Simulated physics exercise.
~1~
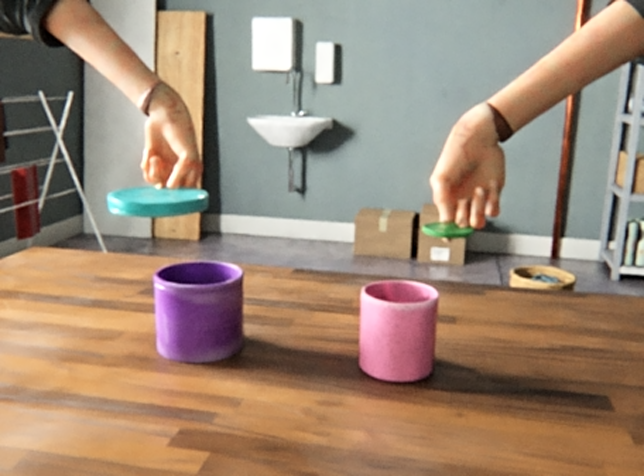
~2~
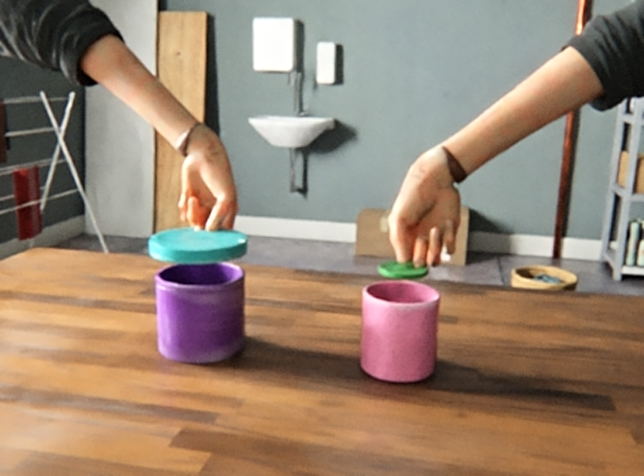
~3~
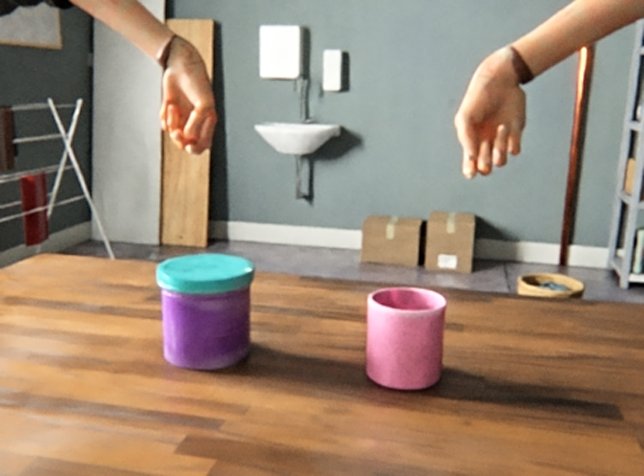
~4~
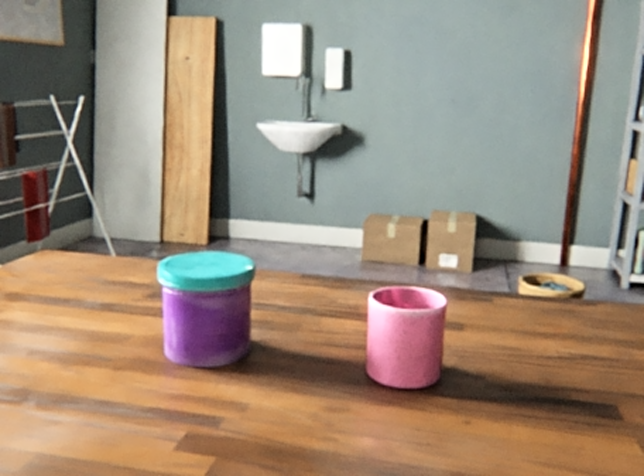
In the video, two hands lower a turquoise lid over a purple jar on the left and a smaller green lid over a pink container on the right, then let go and withdraw. The turquoise lid rests across the jar's opening, while the green lid drops inside the pink container.
